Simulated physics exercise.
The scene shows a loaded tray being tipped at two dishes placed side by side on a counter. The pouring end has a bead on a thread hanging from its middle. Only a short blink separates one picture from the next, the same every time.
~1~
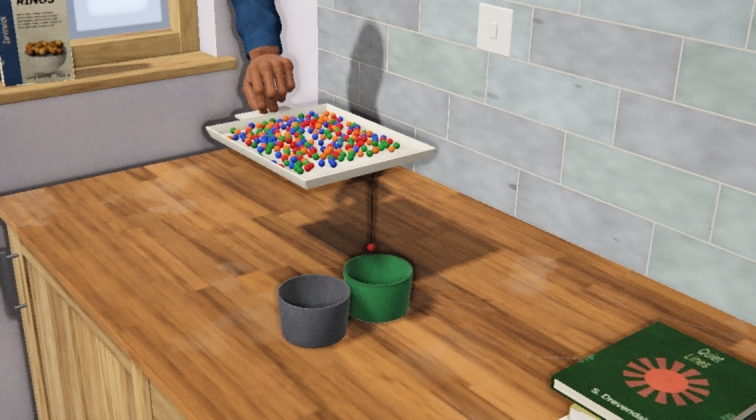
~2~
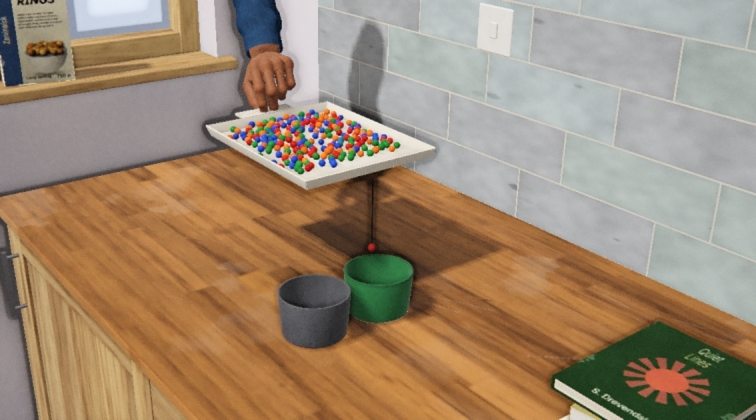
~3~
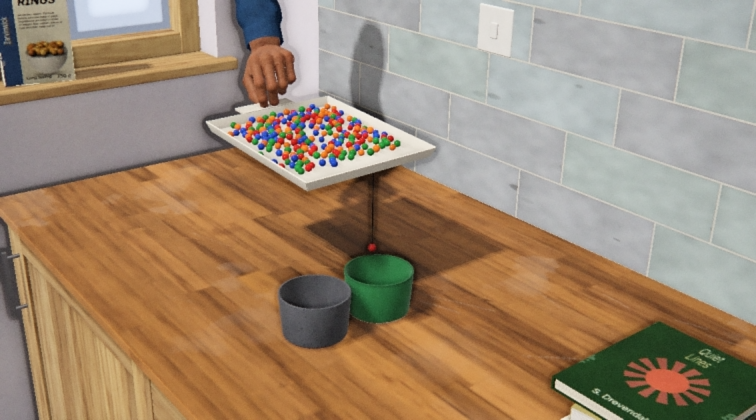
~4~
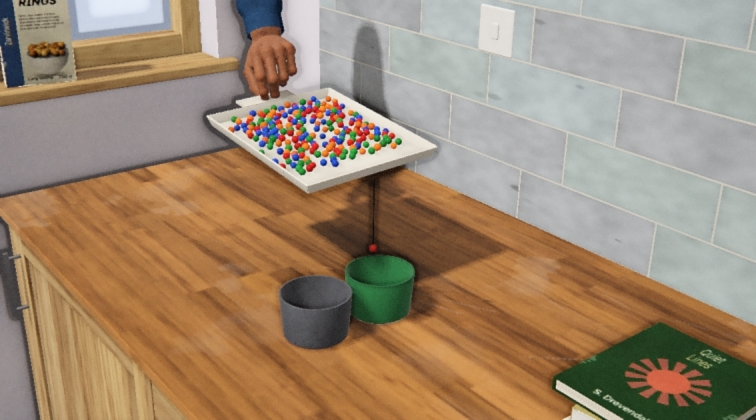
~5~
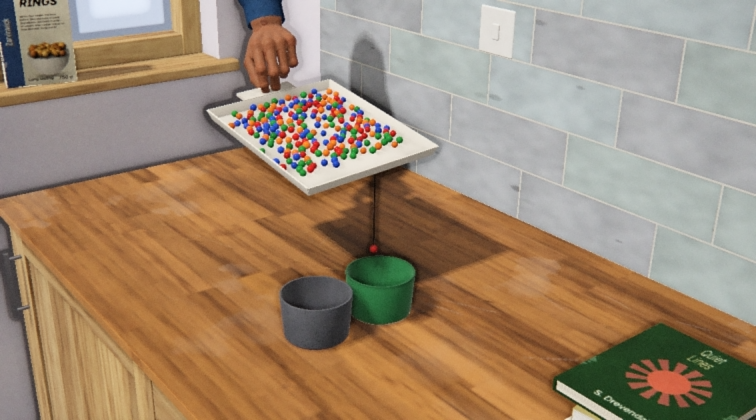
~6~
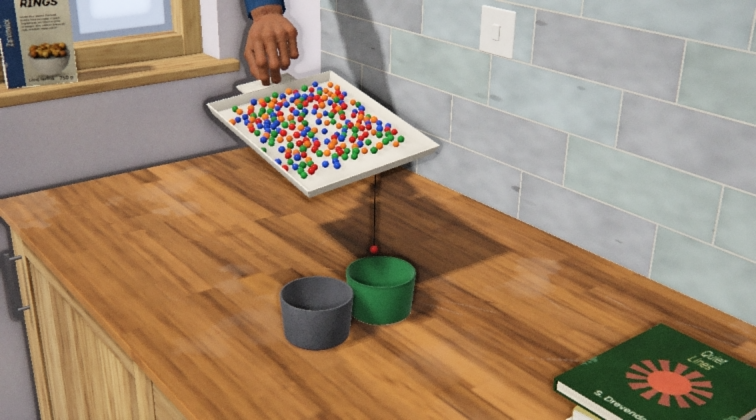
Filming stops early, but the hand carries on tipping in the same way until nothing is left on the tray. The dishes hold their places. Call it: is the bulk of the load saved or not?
The bulk is saved.
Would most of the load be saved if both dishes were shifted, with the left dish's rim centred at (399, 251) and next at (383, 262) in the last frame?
For the two tries in order: Not as much as half, not as much as half.
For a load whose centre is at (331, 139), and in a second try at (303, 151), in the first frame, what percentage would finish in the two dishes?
It comes to about 90 per cent the first time and about 90 per cent the second.
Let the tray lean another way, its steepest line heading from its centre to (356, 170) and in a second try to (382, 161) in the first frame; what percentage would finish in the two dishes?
In turn, 70 percent and then 10 percent.
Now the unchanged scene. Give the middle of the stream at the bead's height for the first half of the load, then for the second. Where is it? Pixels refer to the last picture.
Starting near (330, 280), moving on to near (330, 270).
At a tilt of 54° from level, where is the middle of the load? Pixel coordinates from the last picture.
Somewhere about (331, 193).
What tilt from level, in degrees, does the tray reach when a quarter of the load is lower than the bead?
I'd say close to 50 degrees.
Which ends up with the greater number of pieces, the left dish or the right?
Result: More in the left side.
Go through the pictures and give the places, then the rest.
Corners of the pouring end near (306, 178) and (430, 148), level; middle of the load near (315, 137), round plastic beads; left dish near (335, 323); right dish near (399, 299); bead on its thread near (371, 247), in the first frame.
Corners of the pouring end near (307, 179) and (430, 147), level; middle of the load near (315, 136), in the second frame.
Corners of the pouring end near (307, 180) and (431, 147), tipped barely, lowest at the left corner; middle of the load near (316, 133), in the third frame.
Corners of the pouring end near (308, 183) and (432, 146), tipped a little, lowest at the left corner; middle of the load near (317, 129), in the fourth frame.
Corners of the pouring end near (309, 185) and (433, 145), tipped a little, lowest at the left corner; middle of the load near (318, 125), in the fifth frame.
Corners of the pouring end near (310, 188) and (433, 144), tipped a little, lowest at the left corner; middle of the load near (319, 122), near a third on the move; left dish near (337, 325); right dish near (402, 301), in the sixth frame.
Shortly afterwards, tray tipped steeply; near two thirds on the tray; near a quarter in the left dish; a little in the right dish; a little outside both; a little in the air.
Next, tray tipped right over; only a few on the tray; near two thirds in the left dish; near a quarter in the right dish; a little outside both; only a few in the air.
Some moments later, tray tipped past a quarter turn; near two thirds in the left dish; near a quarter in the right dish; a little outside both.
In the end, tray tipped past a quarter turn; near two thirds in the left dish; near a quarter in the right dish; a little outside both.
